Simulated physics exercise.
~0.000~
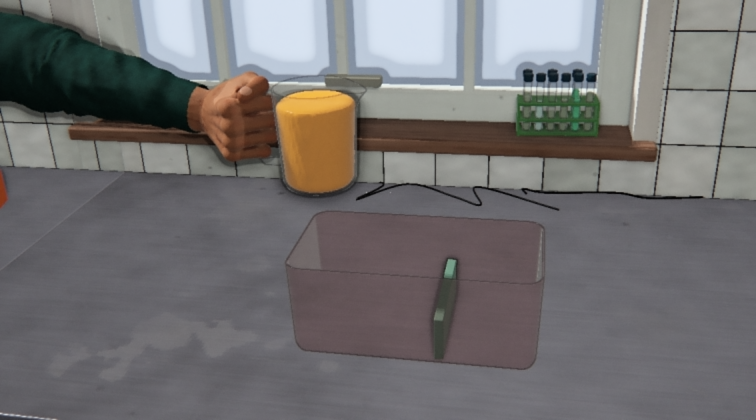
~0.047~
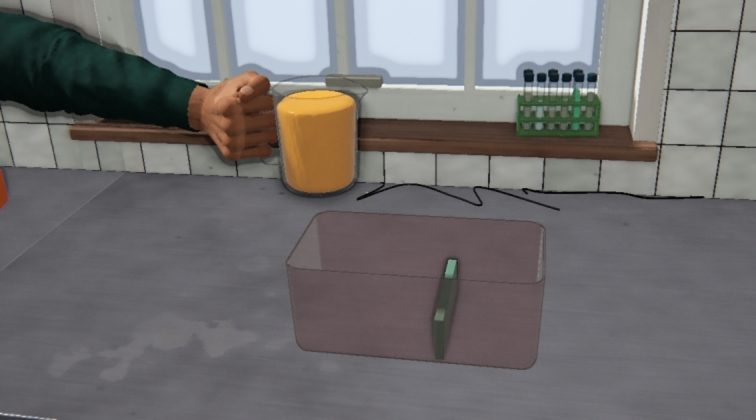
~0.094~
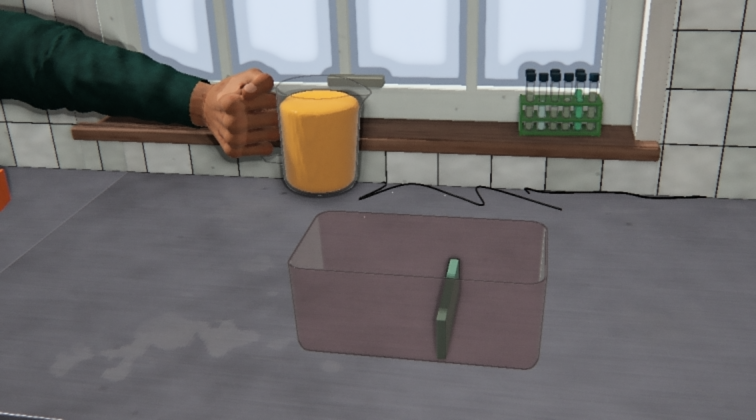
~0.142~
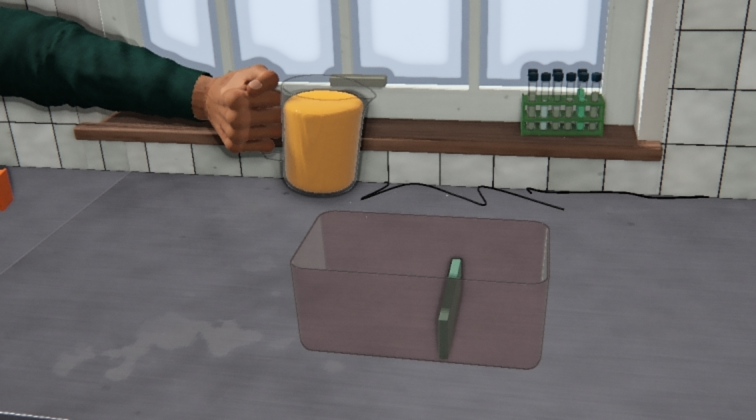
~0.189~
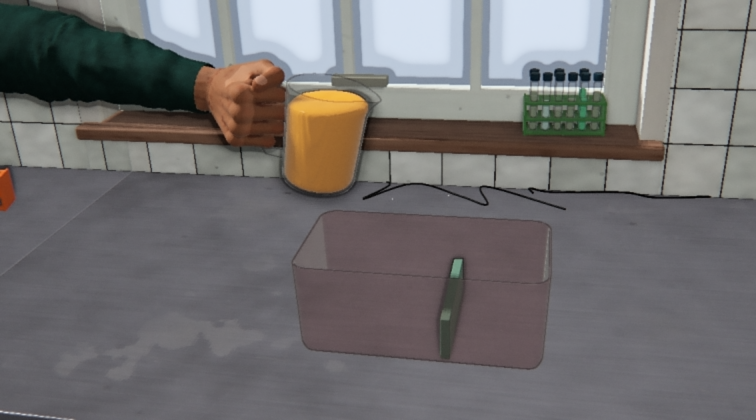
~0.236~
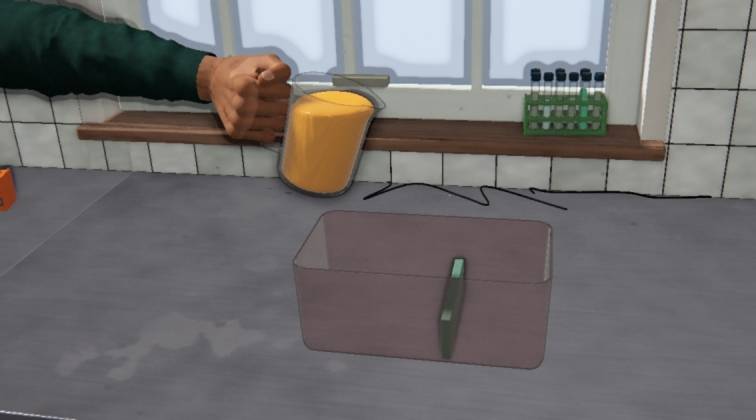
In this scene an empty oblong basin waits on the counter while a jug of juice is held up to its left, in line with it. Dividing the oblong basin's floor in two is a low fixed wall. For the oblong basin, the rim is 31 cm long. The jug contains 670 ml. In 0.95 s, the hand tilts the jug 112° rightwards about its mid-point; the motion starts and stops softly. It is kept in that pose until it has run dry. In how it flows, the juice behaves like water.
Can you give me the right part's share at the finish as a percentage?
Sure, about 13 percent.
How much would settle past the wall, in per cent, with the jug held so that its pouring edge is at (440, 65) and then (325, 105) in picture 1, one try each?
I'd expect close to 70 per cent and then close to 0 per cent.
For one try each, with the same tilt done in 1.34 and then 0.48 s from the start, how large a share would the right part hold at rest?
In order, 20 and 5 per cent.
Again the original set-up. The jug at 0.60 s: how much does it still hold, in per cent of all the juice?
I'd put it near 74 percent.
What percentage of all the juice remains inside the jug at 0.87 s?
Close to 18 in a hundred.
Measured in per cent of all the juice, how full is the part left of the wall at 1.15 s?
I'd say near 82 percent.
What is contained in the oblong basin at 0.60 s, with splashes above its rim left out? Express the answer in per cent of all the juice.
Some 7 per cent.
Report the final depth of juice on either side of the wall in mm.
Left part about 20 mm deep, right part about 4 mm deep.
By 0.60 s the tilt is 78° and 74 per cent is still to pour, 5 is left of the wall and 2 right of it.
By 0.87 s the tilt is 110° and 18 per cent is still to pour, 53 is left of the wall and 11 right of it.
By 1.15 s the tilt is 112° and 0 per cent is still to pour, 81 is left of the wall and 12 right of it.
By 1.45 s the tilt is 112° and 0 per cent is still to pour, 84 is left of the wall and 13 right of it.
At rest 84 per cent lies left of the wall, 13 right of it and 3 outside.
